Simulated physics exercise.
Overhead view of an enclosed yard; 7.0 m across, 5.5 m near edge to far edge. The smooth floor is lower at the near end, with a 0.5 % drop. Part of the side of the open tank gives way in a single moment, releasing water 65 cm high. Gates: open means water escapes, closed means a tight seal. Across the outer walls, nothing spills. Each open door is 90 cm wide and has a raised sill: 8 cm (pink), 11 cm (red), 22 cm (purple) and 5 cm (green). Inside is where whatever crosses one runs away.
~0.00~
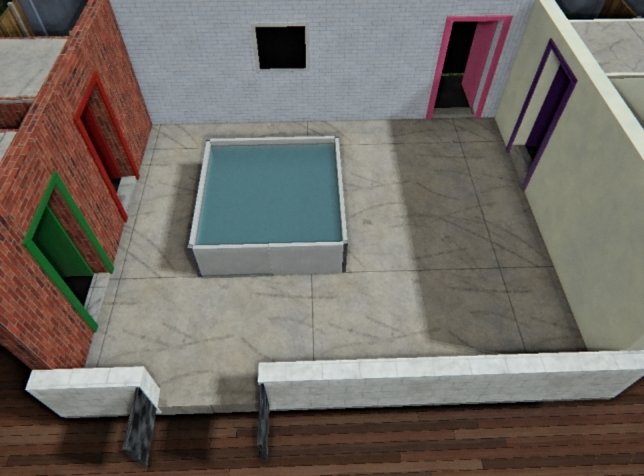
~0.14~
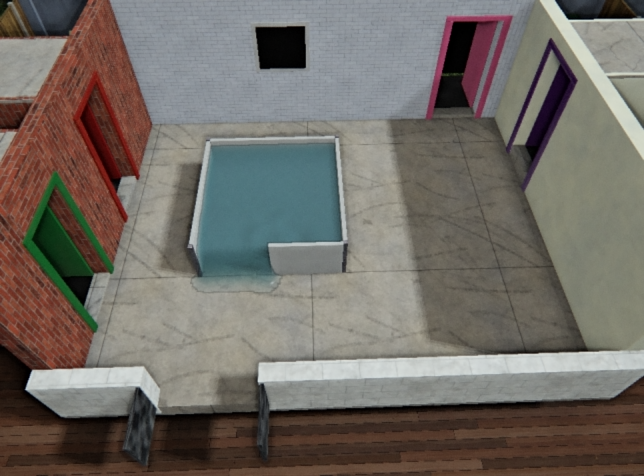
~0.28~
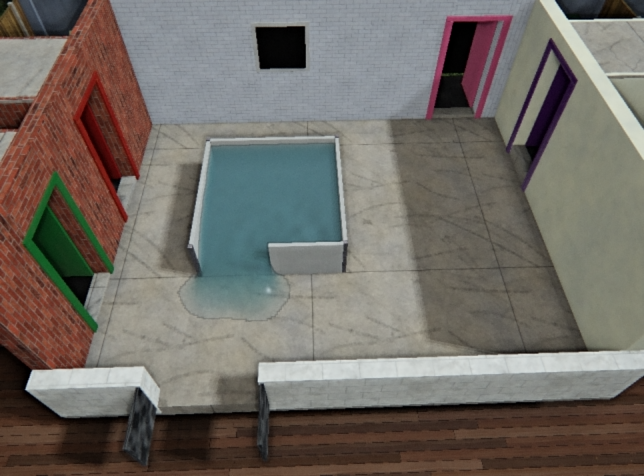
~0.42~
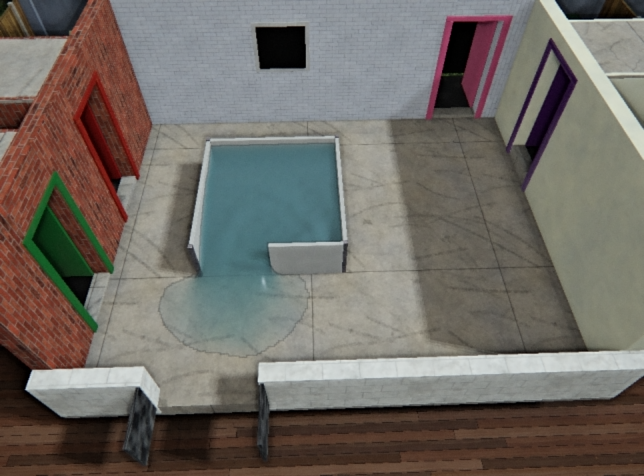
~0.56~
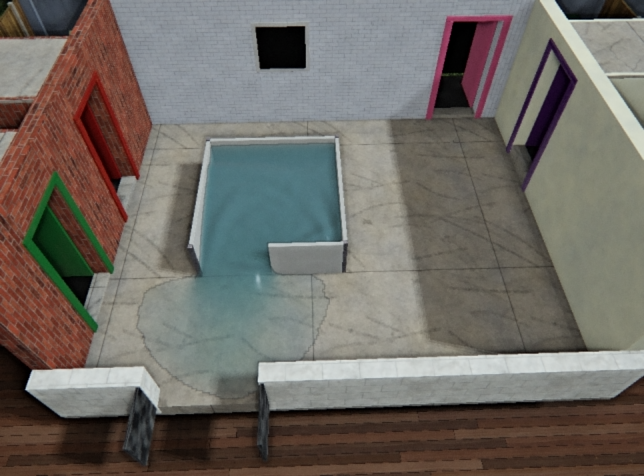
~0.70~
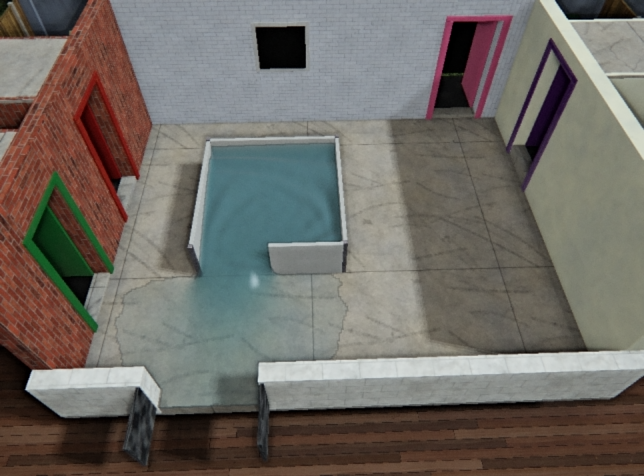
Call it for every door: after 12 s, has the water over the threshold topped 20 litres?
Pink door not topped, red door not topped, purple door not topped, green door topped.
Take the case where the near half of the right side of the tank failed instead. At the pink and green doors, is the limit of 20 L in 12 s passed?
Then: Pink over, green over.
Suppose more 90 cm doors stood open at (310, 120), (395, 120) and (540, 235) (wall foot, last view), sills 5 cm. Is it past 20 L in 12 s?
Check each in turn: The first fails, the second fails, the third fails.
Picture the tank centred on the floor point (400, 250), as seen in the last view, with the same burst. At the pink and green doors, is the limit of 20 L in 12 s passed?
For the pink door, the amount is too high; for the green door, the amount is too high.
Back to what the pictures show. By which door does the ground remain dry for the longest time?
Answer: The pink door.
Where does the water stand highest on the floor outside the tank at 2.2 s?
Position: About (133, 389).
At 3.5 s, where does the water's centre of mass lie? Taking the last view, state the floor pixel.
The water's centre is around (262, 254).
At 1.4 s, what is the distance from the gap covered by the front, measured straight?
I'd say close to 3.2 m.
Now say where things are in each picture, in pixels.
Still water, 65 cm deep, in the open tank at (271, 190), in the first frame.
Water pours out at (235, 263) and has run 0.6 m, to (275, 283); typically 8 cm deep outside, 65 cm at the open tank's back, in the second frame.
The front is at (266, 314), 0.9 m from the gap at (236, 265); 0.9 m2 of floor is under water; 65 cm left at the back of the open tank, in the third frame.
The front is at (256, 348), 1.3 m from the gap at (236, 266); 2.1 m2 of floor is under water; 65 cm left at the back of the open tank, in the fourth frame.
Water pours out at (236, 266) and has run 1.9 m, to a hidden place; typically 6 cm deep outside, 65 cm at the open tank's back, in the fifth frame.
Water pours out at (236, 265) and has run 2.2 m, to a hidden place; typically 5 cm deep outside, 59 cm at the open tank's back, in the sixth frame.
After 1.4 s water covers 15 % of the floor and is deepest (37 cm) near (225, 284); pink door not reached, red door not reached, purple door not reached, green door 2 cm at the sill, 0 L in.
After 2.2 s water covers 25 % of the floor and is deepest (36 cm) near (133, 389); pink door not reached, red door not reached, purple door not reached, green door 9 cm at the sill, 1 L in.
After 3.5 s water covers 45 % of the floor and is deepest (23 cm) near (106, 390); pink door not reached, red door 4 cm at the sill, 0 L in, purple door not reached, green door 8 cm at the sill, 14 L in.
After 7.0 s water covers 70 % of the floor and is deepest (12 cm) near (225, 284); pink door not reached, red door 3 cm at the sill, 0 L in, purple door 2 cm at the sill, 0 L in, green door 7 cm at the sill, 40 L in.
After 12.0 s water covers 90 % of the floor and is deepest (8 cm) near (93, 391); pink door 4 cm at the sill, 0 L in, red door 6 cm at the sill, 0 L in, purple door 2 cm at the sill, 0 L in, green door 4 cm at the sill, 45 L in.
